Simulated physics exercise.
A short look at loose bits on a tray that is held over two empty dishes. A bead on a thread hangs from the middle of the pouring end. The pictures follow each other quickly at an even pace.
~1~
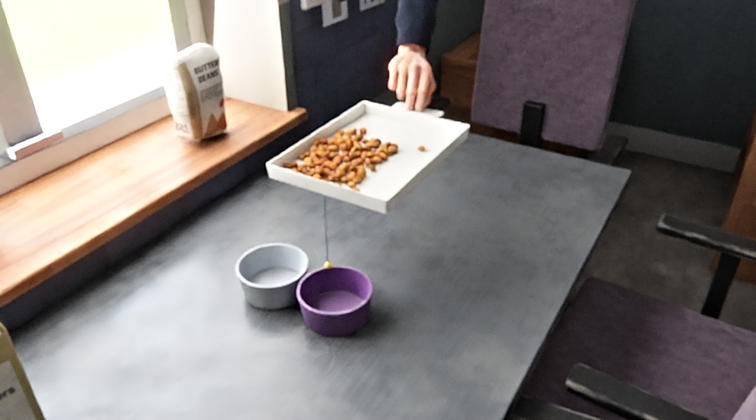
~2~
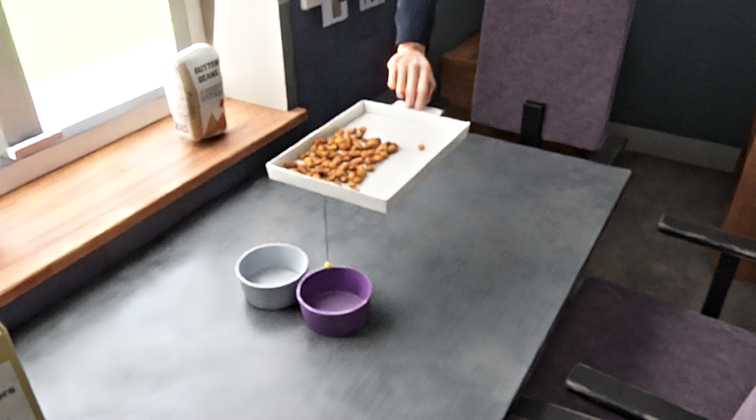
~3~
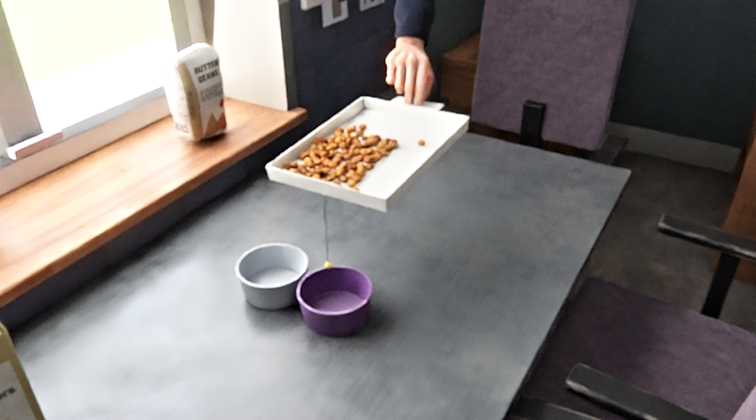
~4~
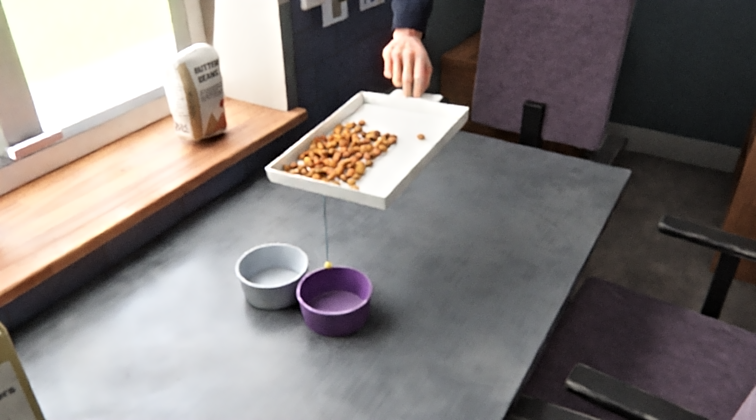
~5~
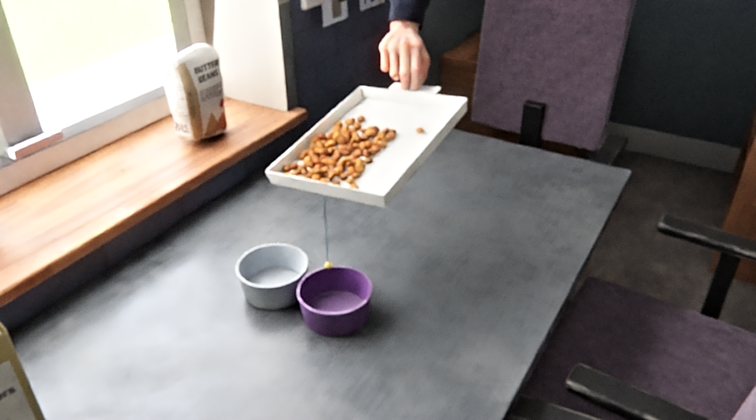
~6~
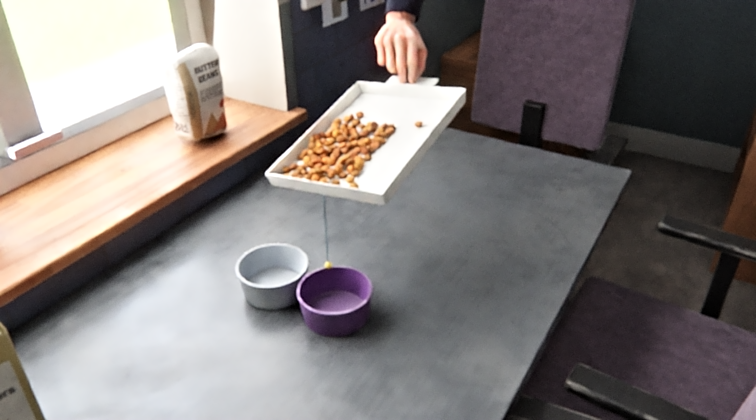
A hand held a white tray of brown kibble bits above two empty bowls, one grey and one purple, then slowly raised the far end, tilting it slightly toward the near left corner.
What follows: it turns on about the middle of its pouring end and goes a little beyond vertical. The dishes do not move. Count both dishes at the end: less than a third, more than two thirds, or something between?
They take more than two thirds between them.
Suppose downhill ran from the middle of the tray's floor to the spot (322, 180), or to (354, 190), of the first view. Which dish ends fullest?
In turn: The left-hand dish; the right one.
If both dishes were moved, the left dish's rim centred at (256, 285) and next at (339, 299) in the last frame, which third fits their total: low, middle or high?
One: Under a third. Two: Under a third.
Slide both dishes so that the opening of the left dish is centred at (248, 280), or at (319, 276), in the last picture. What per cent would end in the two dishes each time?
Roughly 30 per cent, and 10 per cent.
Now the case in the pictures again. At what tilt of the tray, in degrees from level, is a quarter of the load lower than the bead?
Near 95 degrees.
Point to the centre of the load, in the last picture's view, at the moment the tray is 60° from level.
At about (311, 149).
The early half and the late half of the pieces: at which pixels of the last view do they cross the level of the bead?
Around (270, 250) and then (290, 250).
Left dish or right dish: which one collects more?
More ends in the left dish.
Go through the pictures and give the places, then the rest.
In the first frame, corners of the pouring end at (269, 164) and (386, 200), level; middle of the load at (339, 159), bits of cat kibble; left dish at (251, 294); right dish at (315, 320); bead on its thread at (328, 265).
In the second frame, corners of the pouring end at (268, 165) and (386, 199), level; middle of the load at (339, 158).
In the third frame, corners of the pouring end at (268, 166) and (385, 198), tipped barely, lowest at the left corner; middle of the load at (339, 157).
In the fourth frame, corners of the pouring end at (268, 168) and (384, 196), tipped a little, lowest at the left corner; middle of the load at (338, 155).
In the fifth frame, corners of the pouring end at (267, 171) and (383, 194), tipped a little, lowest at the left corner; middle of the load at (338, 154).
In the sixth frame, corners of the pouring end at (267, 173) and (381, 192), tipped a little, lowest at the left corner; middle of the load at (337, 152); left dish at (251, 294); right dish at (315, 320).
Soon, tray tipped steeply; all on the tray.
A while on, tray tipped right over; about a quarter on the tray; about two thirds in the left dish; a stray few outside both; a small part in the air.
Towards the end, tray tipped past a quarter turn; nearly all in the left dish; a small part outside both.
Finally, tray tipped past a quarter turn; none in the right dish; nearly all in the left dish; a small part outside both.
